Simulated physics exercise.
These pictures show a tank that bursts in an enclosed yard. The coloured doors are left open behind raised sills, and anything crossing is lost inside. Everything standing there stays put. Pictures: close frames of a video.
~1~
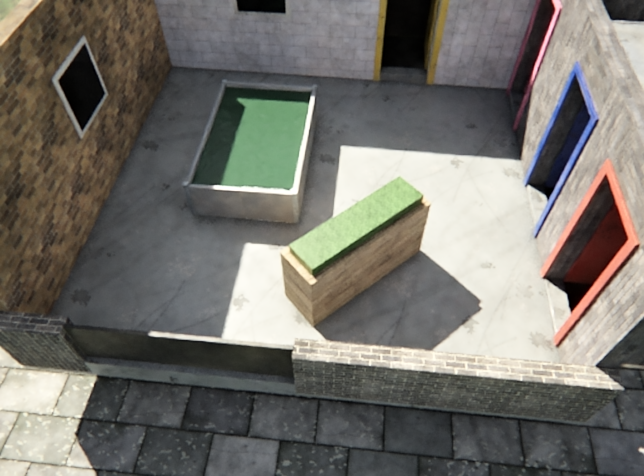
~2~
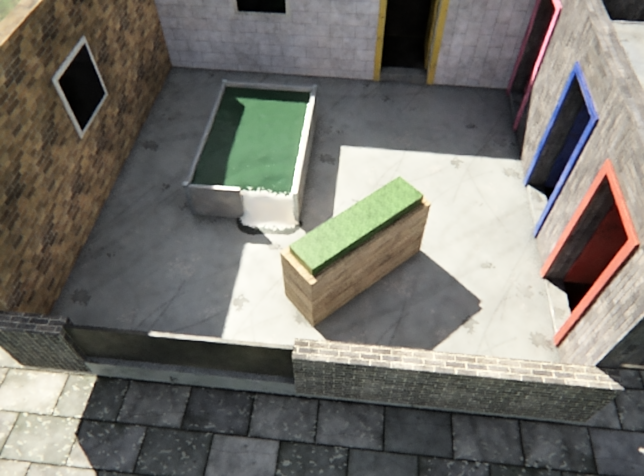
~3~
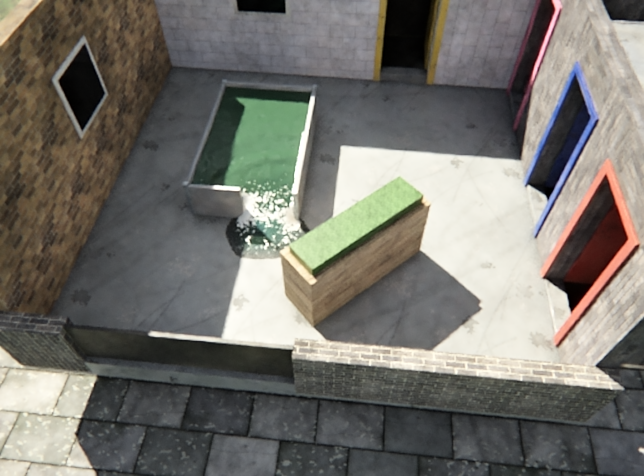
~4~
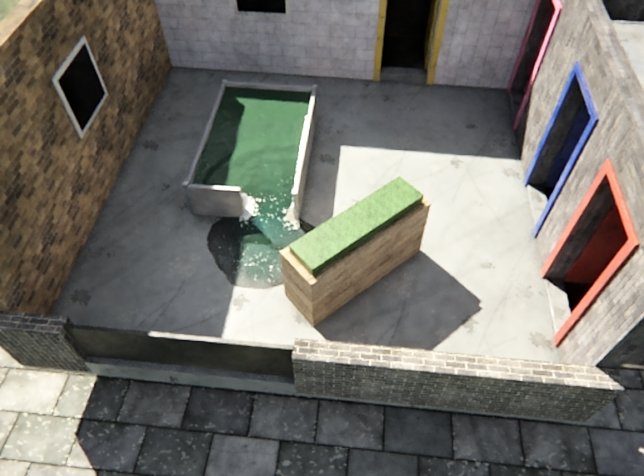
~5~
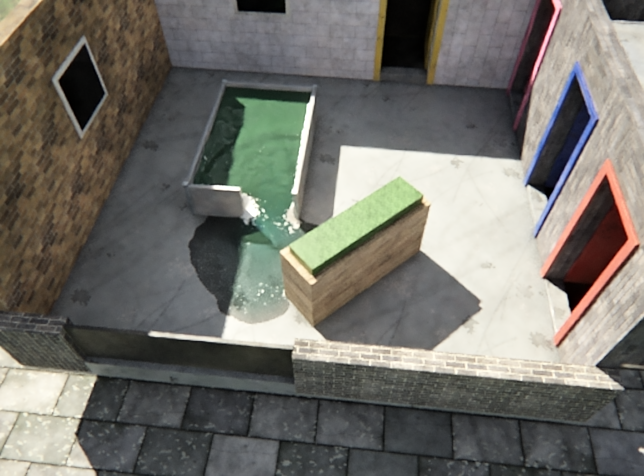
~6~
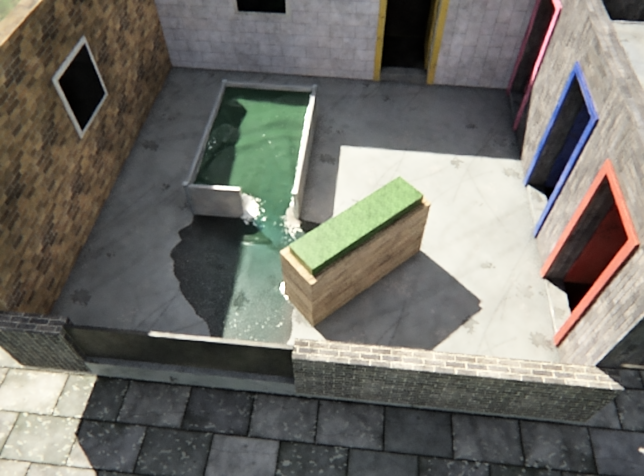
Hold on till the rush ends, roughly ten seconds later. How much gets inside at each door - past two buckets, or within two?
As I see it, the pink door sees no more than two buckets come in; the yellow door sees no more than two buckets come in; the red door sees more than two buckets come in; the blue door sees no more than two buckets come in.
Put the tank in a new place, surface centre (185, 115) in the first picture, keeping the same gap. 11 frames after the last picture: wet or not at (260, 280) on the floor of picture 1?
Submerged.
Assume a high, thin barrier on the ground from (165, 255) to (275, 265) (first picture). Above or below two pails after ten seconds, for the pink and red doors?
Next up, pink does not reach it, and red does not reach it.
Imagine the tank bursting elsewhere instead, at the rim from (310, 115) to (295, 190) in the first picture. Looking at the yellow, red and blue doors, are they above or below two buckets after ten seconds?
The yellow one remains below, the red one exceeds the limit, and the blue one exceeds the limit.
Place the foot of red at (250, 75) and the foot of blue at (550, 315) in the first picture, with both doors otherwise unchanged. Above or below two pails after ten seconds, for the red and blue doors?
I'd say red door overflows, while blue door falls short.
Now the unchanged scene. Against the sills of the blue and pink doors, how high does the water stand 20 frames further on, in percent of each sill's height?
Near 0 and 0 per cent, in that order.
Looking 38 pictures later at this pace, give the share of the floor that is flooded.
Estimate: Some 75 in a hundred.
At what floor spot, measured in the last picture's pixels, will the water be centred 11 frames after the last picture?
Near pixel (256, 199).
A moment on, water covers 15 % of the floor; the pink door not reached, the yellow door not reached, the red door not reached, the blue door not reached.
Next, water covers 25 % of the floor; the pink door not reached, the yellow door not reached, the red door not reached, the blue door not reached.
Then, water covers 45 % of the floor; the pink door not reached, the yellow door not reached, the red door wet at the sill, nothing in, the blue door not reached.
Later, water covers 75 % of the floor; the pink door wet at the sill, nothing in, the yellow door wet at the sill, nothing in, the red door over two buckets in, the blue door wet at the sill, nothing in.
In the end, water covers 90 % of the floor; the pink door wet at the sill, nothing in, the yellow door wet at the sill, nothing in, the red door over two buckets in, the blue door wet at the sill, nothing in.
